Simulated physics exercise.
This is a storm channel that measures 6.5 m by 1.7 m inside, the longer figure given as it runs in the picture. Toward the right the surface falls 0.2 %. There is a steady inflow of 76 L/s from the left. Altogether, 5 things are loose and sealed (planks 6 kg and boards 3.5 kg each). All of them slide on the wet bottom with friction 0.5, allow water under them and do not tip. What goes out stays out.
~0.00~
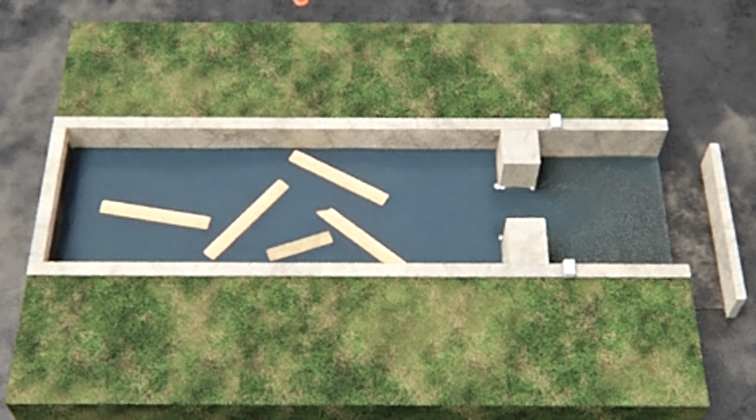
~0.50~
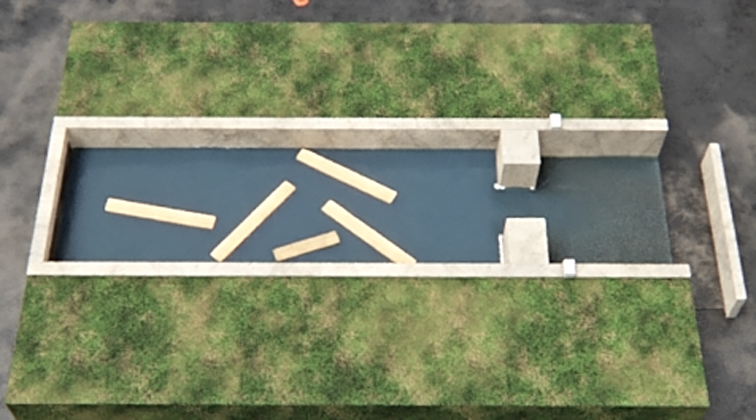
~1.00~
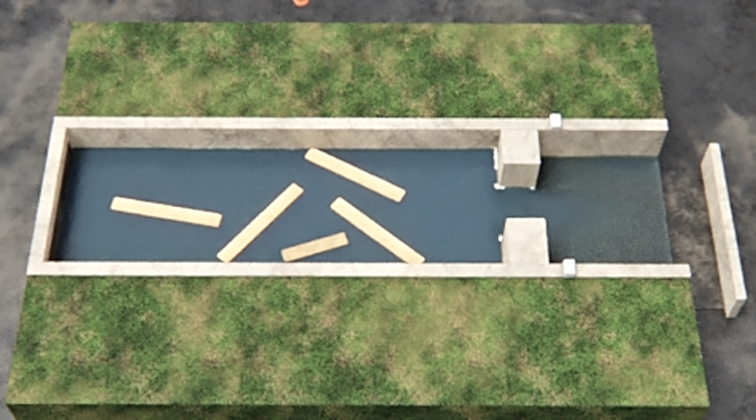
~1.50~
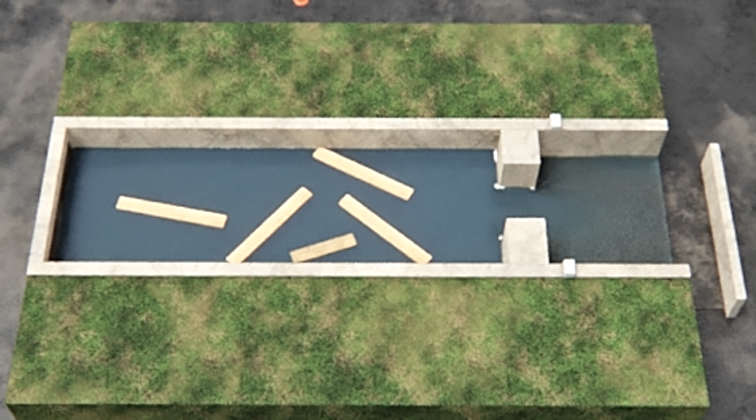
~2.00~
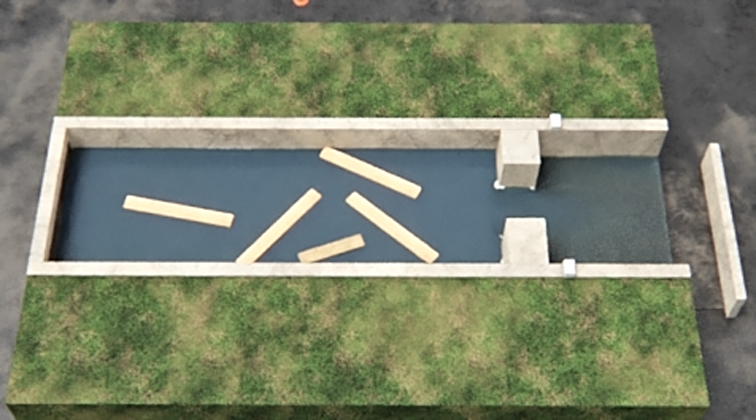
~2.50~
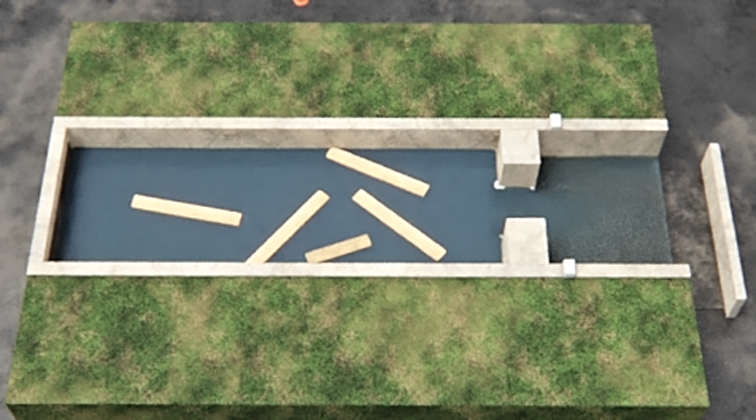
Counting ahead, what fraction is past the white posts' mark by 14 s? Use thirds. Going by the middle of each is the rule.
Two thirds or more.
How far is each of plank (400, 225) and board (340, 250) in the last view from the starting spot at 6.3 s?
That comes to 150 cm for the first and 120 cm for the second.
After 3.5 s 0 of 5 are over the mark; 5 afloat.
After 6.3 s 0 of 5 are over the mark; 5 afloat.
After 10.0 s 2 of 5 are over the mark; 3 afloat.
After 14.0 s 4 of 5 are over the mark; 1 afloat.
